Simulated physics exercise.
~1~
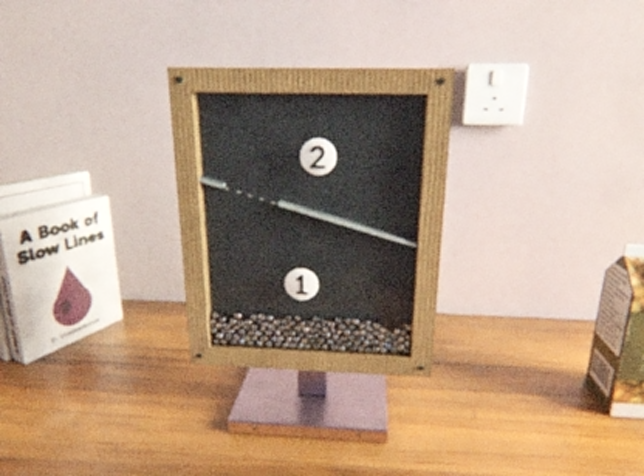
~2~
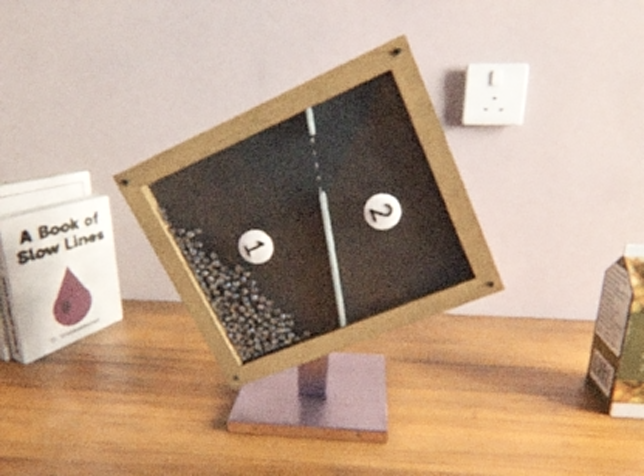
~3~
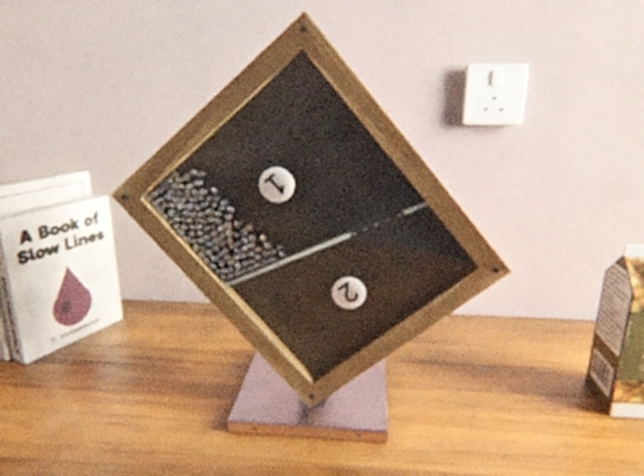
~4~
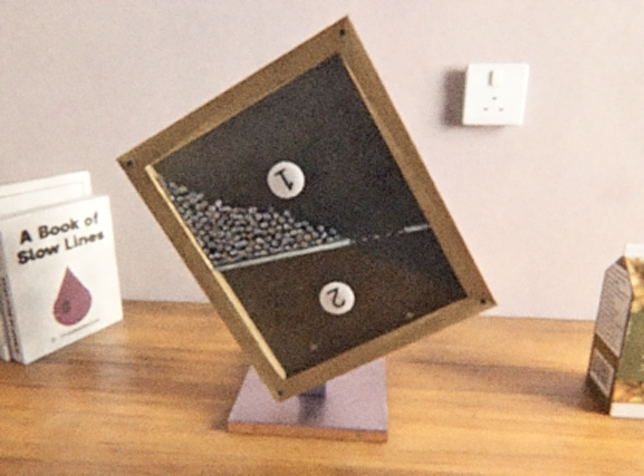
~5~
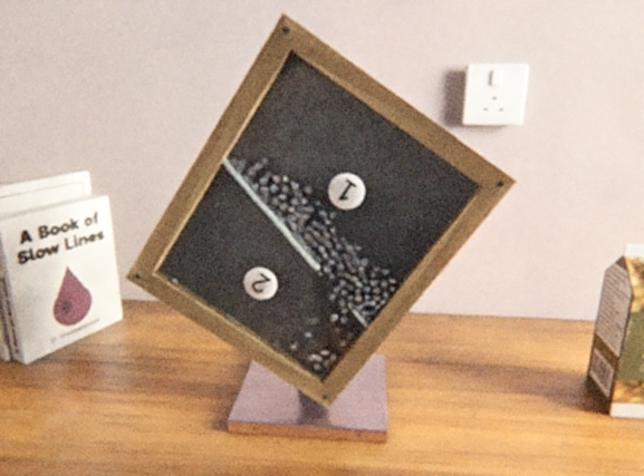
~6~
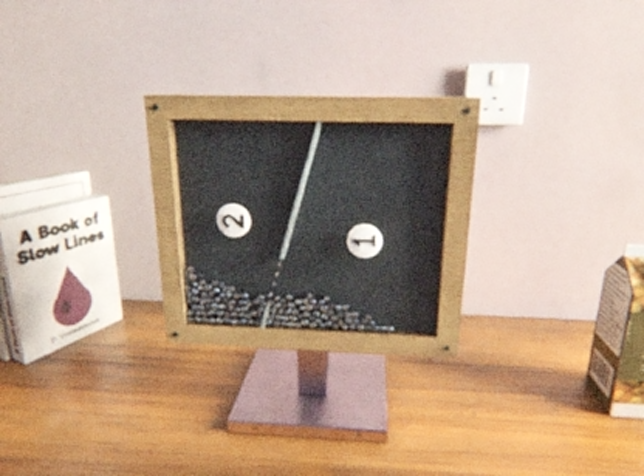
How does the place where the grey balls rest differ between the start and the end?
At the start they lie along the bottom of the upright panel, all in chamber one. At the end they rest a little higher and further left in view, along the bottom of the sideways panel and spread across both chambers.
